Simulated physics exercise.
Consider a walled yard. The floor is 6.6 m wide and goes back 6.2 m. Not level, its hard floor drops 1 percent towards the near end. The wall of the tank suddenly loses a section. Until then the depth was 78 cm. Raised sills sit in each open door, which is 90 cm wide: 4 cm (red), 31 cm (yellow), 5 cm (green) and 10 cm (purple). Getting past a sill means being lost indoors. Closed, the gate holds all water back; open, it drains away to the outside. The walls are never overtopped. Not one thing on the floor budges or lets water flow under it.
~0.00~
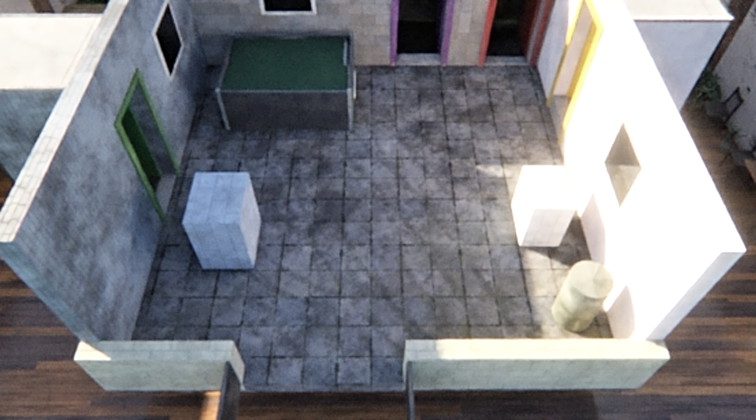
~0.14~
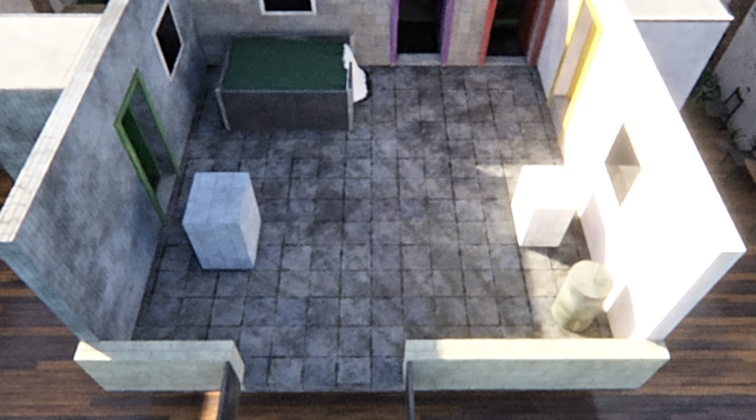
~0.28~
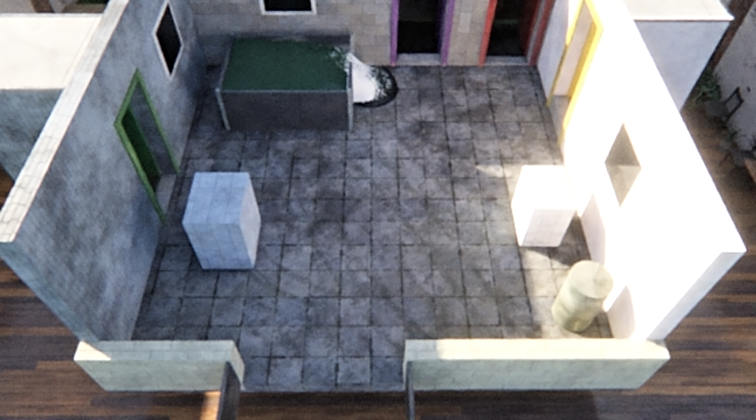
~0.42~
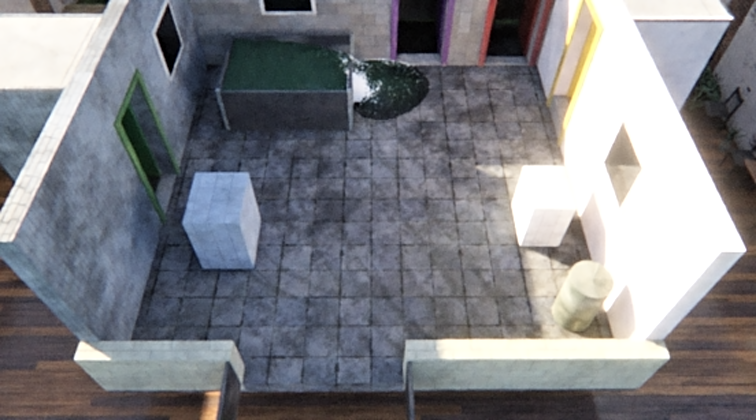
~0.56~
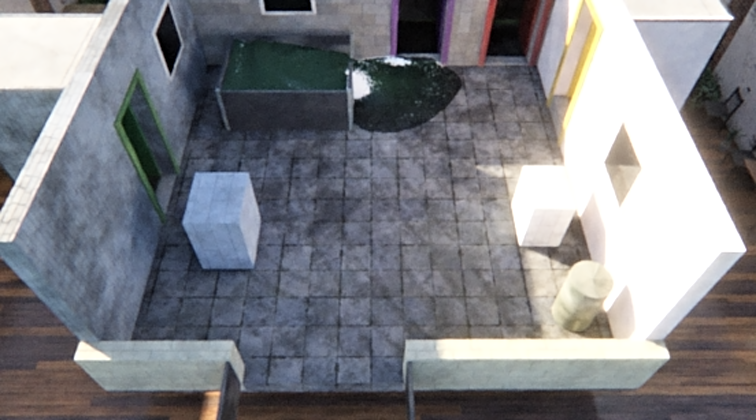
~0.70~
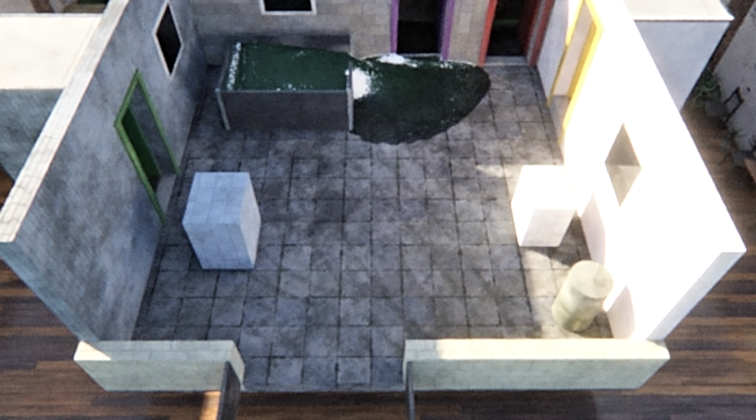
A walled yard with a grey tiled floor is seen from high above its near end, from a view that stays still. A tank of dark green water stands at the back left, with pale blocks on either side, a rounded yellowish object at right, and green, purple, red and yellow doorways around. White water bursts from the tank's right end and spreads rightward in a widening dark green sheet along the back.
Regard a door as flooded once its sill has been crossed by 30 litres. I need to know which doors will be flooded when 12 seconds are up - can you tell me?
In order: Red door: Limit crossed; yellow door: Limit not crossed; green door: Limit not crossed; purple door: Limit crossed.
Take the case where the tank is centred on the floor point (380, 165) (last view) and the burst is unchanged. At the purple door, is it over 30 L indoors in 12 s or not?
Purple: Within limit.
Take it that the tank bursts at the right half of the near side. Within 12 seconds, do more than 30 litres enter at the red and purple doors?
Compared with the limit, red is lower and purple is lower.
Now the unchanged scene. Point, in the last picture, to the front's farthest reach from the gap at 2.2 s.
Somewhere near pixel (572, 213).
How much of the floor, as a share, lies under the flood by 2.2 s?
25 %.
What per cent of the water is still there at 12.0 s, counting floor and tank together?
Near 74 in a hundred is still there.
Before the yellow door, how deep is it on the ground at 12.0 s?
6.5 cm.
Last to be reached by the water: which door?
The green door.
After 1.4 s water covers 25 % of the floor and is deepest (42 cm) near (536, 81); red door 8 cm at the sill, 0 L in, yellow door 14 cm at the sill, 0 L in, green door not reached, purple door 19 cm at the sill, 19 L in.
After 2.2 s water covers 25 % of the floor and is deepest (40 cm) near (529, 87); red door 16 cm at the sill, 21 L in, yellow door 31 cm at the sill, 0 L in, green door not reached, purple door 17 cm at the sill, 43 L in.
After 3.5 s water covers 35 % of the floor and is deepest (32 cm) near (613, 364); red door 15 cm at the sill, 101 L in, yellow door 21 cm at the sill, 1 L in, green door not reached, purple door 13 cm at the sill, 59 L in.
After 7.0 s water covers 85 % of the floor and is deepest (18 cm) near (613, 364); red door 10 cm at the sill, 243 L in, yellow door 11 cm at the sill, 2 L in, green door 3 cm at the sill, 0 L in, purple door 8 cm at the sill, 66 L in.
After 12.0 s water covers 95 % of the floor and is deepest (10 cm) near (125, 365); red door 6 cm at the sill, 302 L in, yellow door 6 cm at the sill, 2 L in, green door 6 cm at the sill, 9 L in, purple door 4 cm at the sill, 66 L in.
